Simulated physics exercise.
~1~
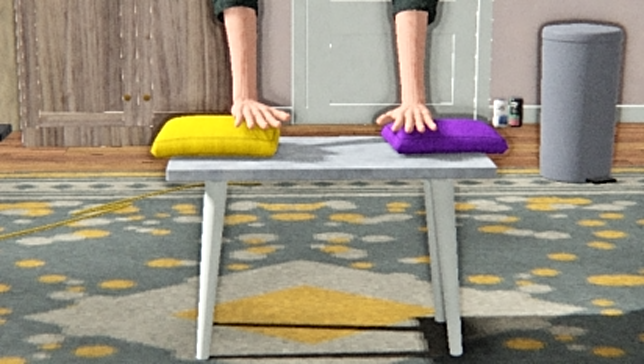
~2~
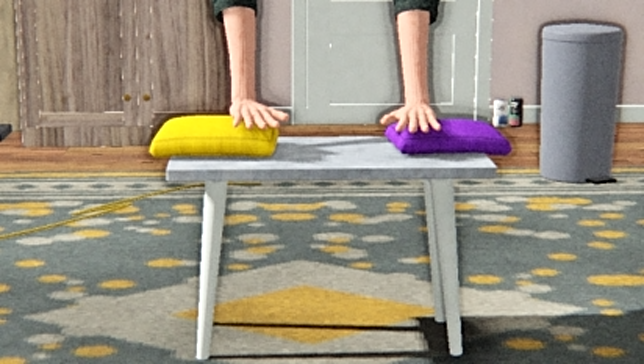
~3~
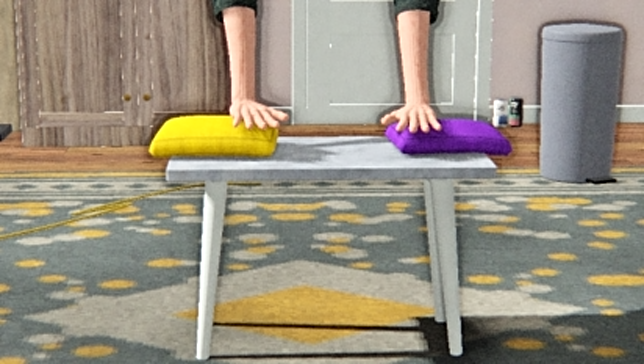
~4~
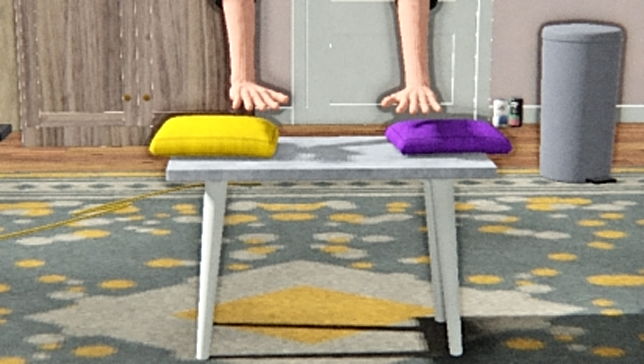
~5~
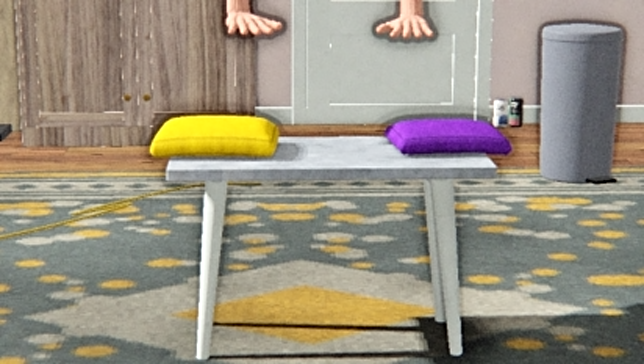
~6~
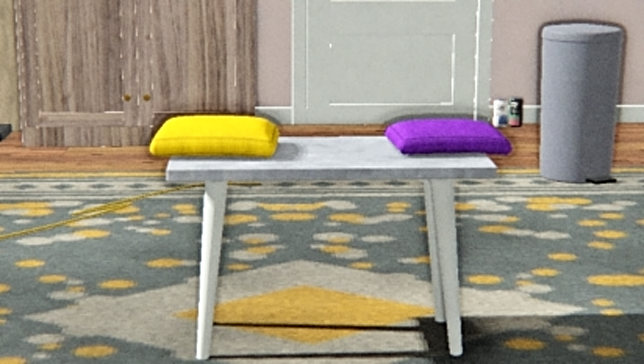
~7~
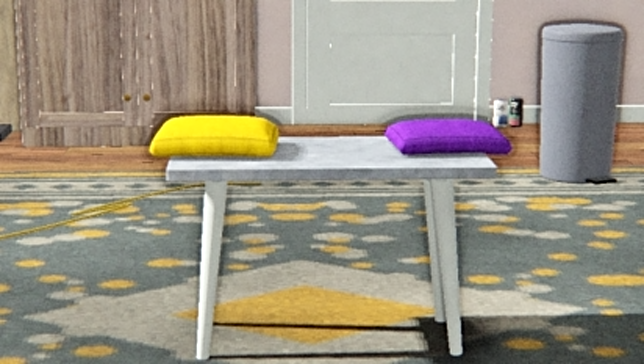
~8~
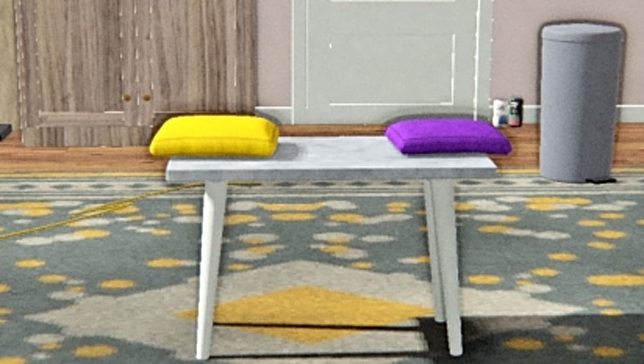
Yellow and purple cushion-like bags resting at opposite ends of a bench as two hands lift off them and withdraw upward.
